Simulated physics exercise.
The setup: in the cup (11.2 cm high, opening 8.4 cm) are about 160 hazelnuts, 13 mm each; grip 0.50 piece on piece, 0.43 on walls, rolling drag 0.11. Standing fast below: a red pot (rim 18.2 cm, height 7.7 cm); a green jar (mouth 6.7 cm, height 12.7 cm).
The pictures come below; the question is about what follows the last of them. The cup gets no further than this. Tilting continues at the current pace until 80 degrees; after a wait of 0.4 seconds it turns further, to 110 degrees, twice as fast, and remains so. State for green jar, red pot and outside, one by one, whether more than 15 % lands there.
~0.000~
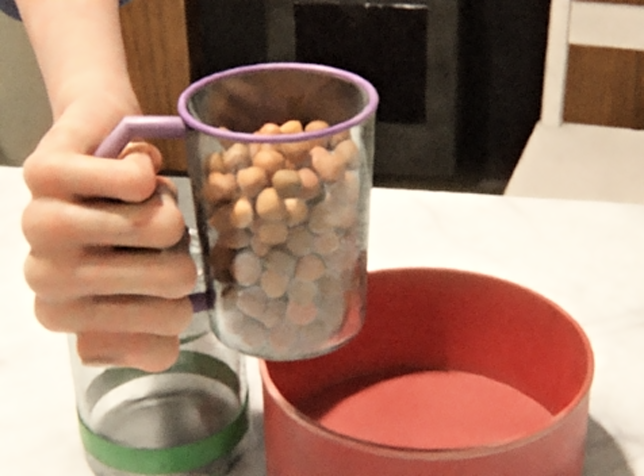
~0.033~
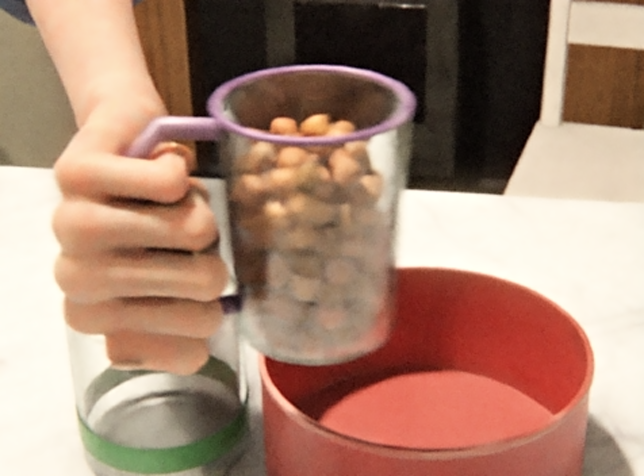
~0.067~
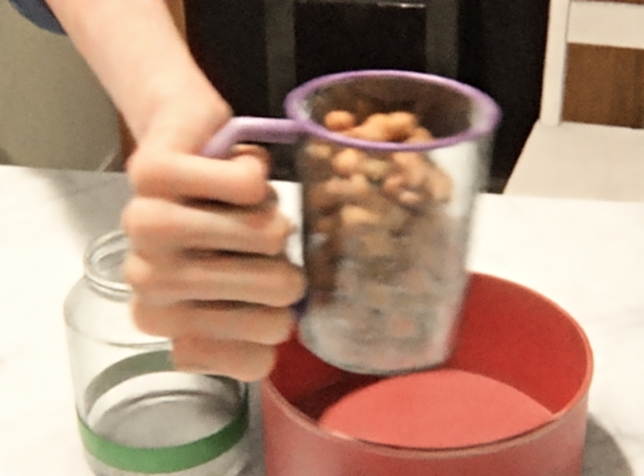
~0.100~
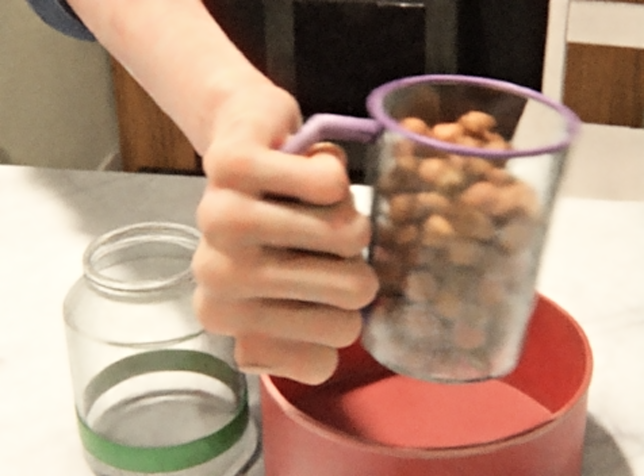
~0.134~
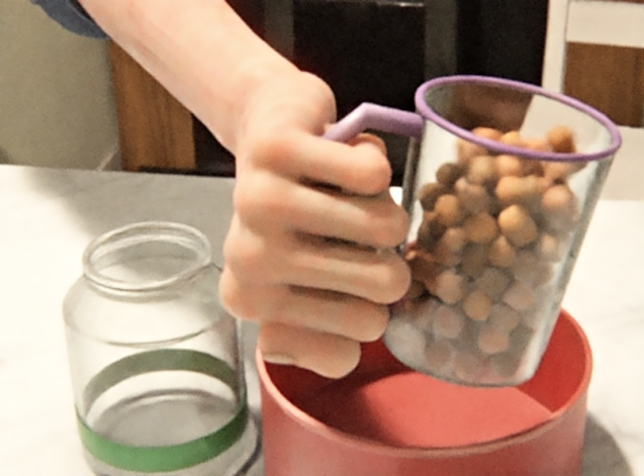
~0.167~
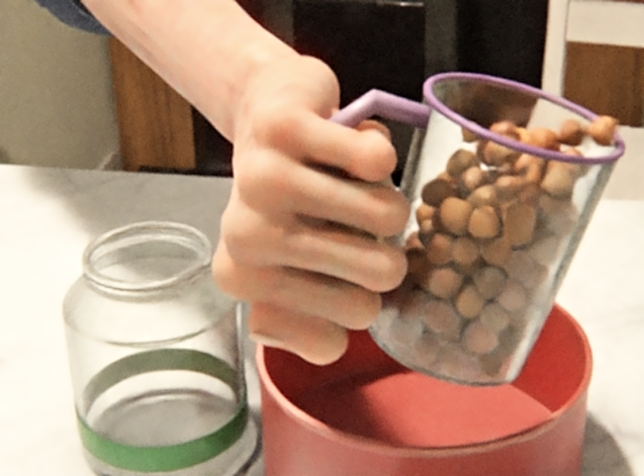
Green jar: It does not; red pot: It does not; outside: It does.
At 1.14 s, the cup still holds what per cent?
I'd put it at around 95 per cent.
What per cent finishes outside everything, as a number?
100 per cent, roughly.
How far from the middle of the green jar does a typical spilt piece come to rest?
I'd estimate close to 34 centimetres.
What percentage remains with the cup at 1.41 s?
60 per cent.
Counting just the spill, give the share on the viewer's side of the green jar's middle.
About 70 percent.
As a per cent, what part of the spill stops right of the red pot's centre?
Roughly 100 per cent.
After 0.54 s, tilt 73 degrees; cup 100 %; middle of all pieces near (441, 213).
Then, at 0.85 s, tilt 80 degrees; cup 100 %; middle of all pieces near (449, 210).
After 1.14 s, tilt 95 degrees; outside 5 %, cup 95 %, in the air 5 %; middle of all pieces near (457, 215).
Then, at 1.41 s, tilt 110 degrees; outside 15 %, cup 60 %, in the air 25 %; middle of all pieces near (527, 284).
In the end, at 2.9 s, outside 100 %, red pot 0 %, cup 0 %, green jar 0 %.
